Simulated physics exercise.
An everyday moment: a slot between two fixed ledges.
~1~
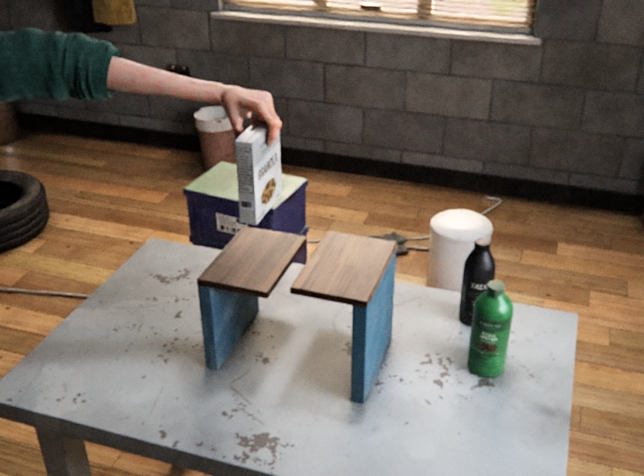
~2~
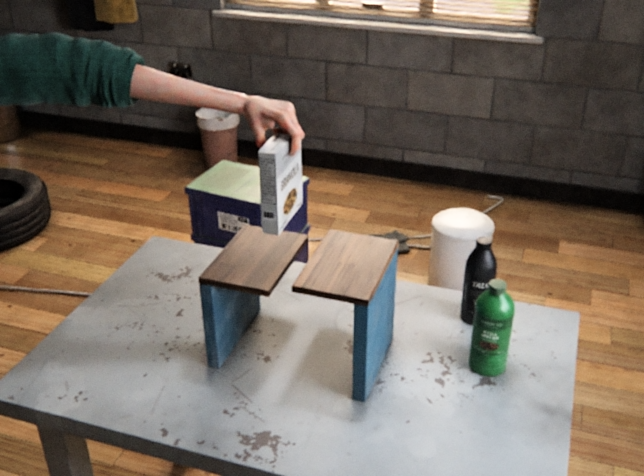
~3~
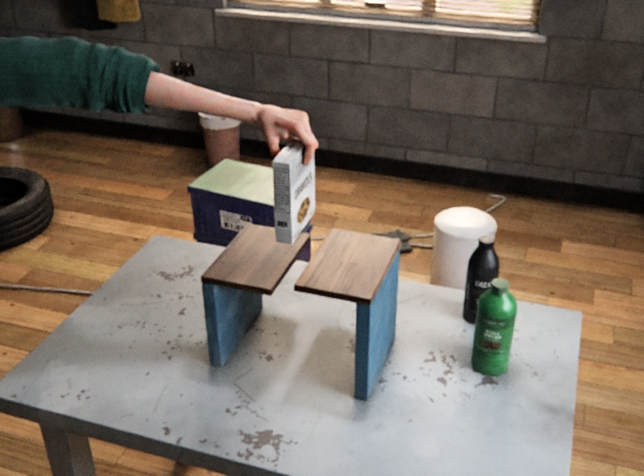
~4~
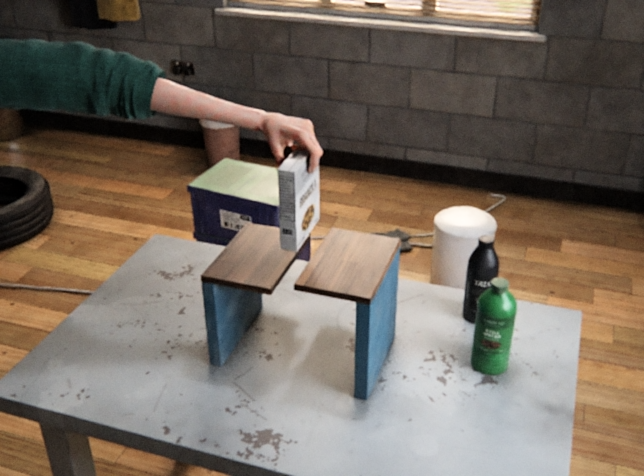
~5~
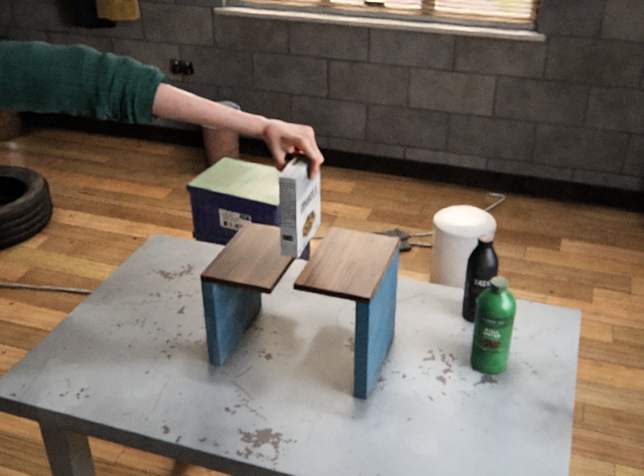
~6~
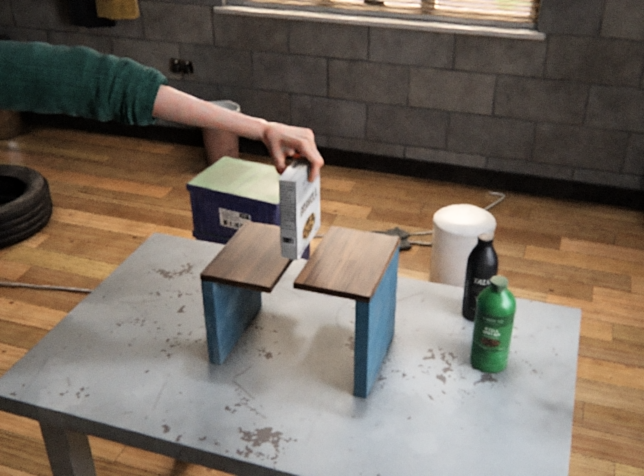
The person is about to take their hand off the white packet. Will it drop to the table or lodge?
It goes down the gap.
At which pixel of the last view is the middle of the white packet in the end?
Near (303, 316).
Then, 0.32 s after the last picture, white packet slid well along near (303, 299).
Then, 0.66 s after the last picture, white packet slid well along near (303, 316).
At rest, moved from the start, white packet; the other 2 in place. Seen from the same camera at the end, white packet near (303, 316). The packet reaches the table.
